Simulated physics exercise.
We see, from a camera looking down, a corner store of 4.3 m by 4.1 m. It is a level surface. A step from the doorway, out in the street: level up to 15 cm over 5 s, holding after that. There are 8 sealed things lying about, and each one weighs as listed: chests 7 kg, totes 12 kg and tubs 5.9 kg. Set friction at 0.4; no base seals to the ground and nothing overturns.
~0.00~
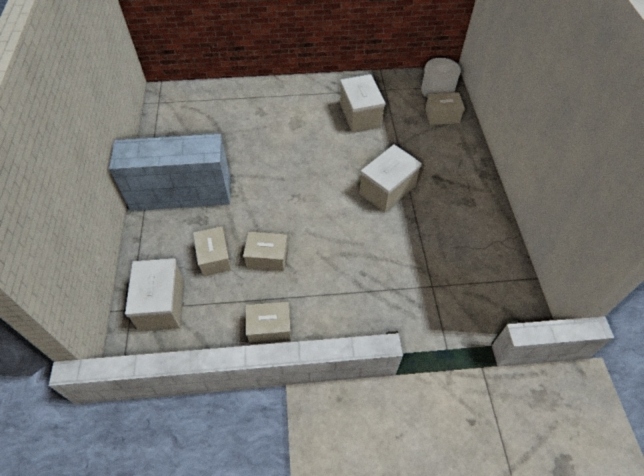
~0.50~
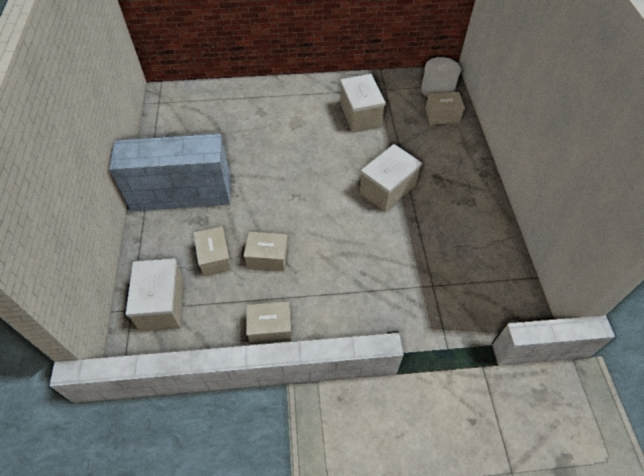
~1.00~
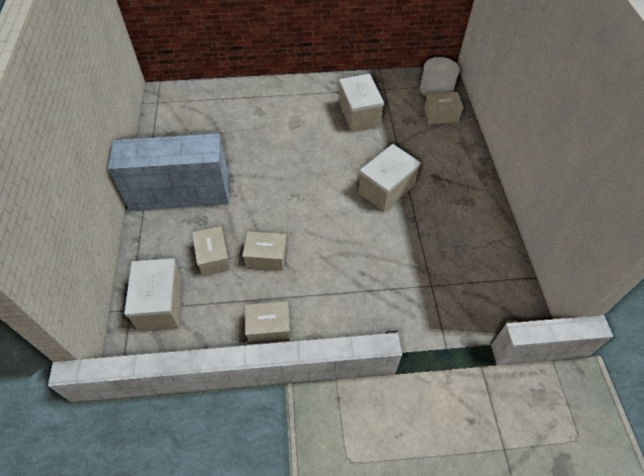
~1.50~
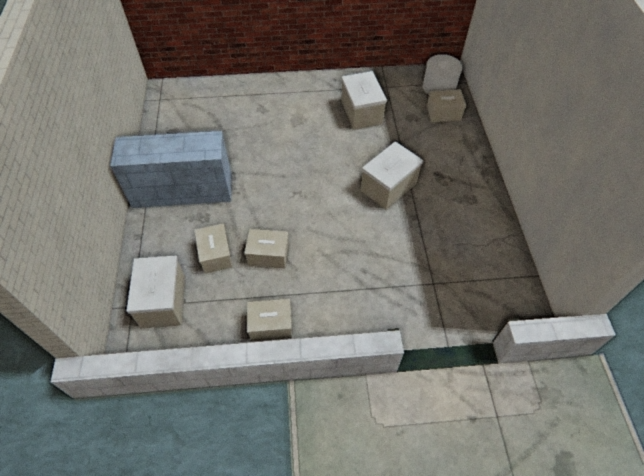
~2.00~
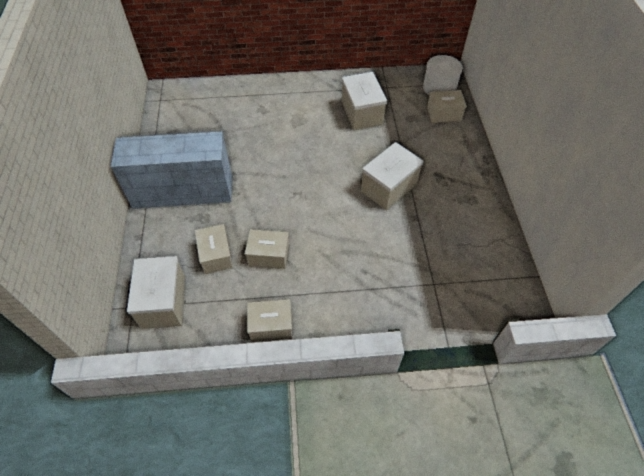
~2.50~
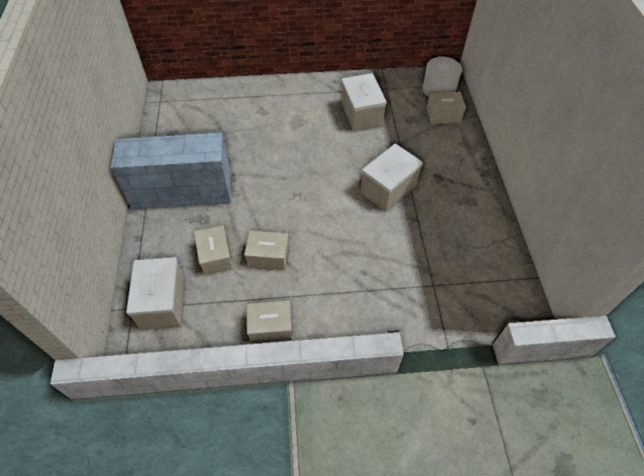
Greenish water spreading over the pavement outside a walled room toward its doorway, while the boxes and blocks inside stay still.
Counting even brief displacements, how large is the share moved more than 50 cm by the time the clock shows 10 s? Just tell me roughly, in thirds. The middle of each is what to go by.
The moved portion will fall below a third.
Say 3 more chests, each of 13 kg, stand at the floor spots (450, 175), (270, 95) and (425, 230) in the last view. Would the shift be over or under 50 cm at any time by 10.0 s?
Result by item, in order: Inside the cutoff, inside the cutoff, beyond the cutoff.
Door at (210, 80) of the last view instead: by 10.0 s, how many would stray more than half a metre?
The count would be 1.
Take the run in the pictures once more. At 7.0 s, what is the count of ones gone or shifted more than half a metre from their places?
By that point, 1.
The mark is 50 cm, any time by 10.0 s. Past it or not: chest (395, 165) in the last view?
I'd say farther.
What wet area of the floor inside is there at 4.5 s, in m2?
Close to 3.5 m2, I'd say.
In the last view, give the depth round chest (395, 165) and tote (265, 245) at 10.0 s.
I'd estimate 4 cm for the first and 1 cm for the second.
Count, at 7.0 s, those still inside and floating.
The count is 0.
After 3.5 s 0 of 8 are over 50 cm from their spots; 0 afloat.
After 4.5 s 0 of 8 are over 50 cm from their spots; 0 afloat.
After 7.0 s 1 of 8 are over 50 cm from their spots; 0 afloat.
After 10.0 s 1 of 8 are over 50 cm from their spots, and 1 have been at some point; 3 afloat.
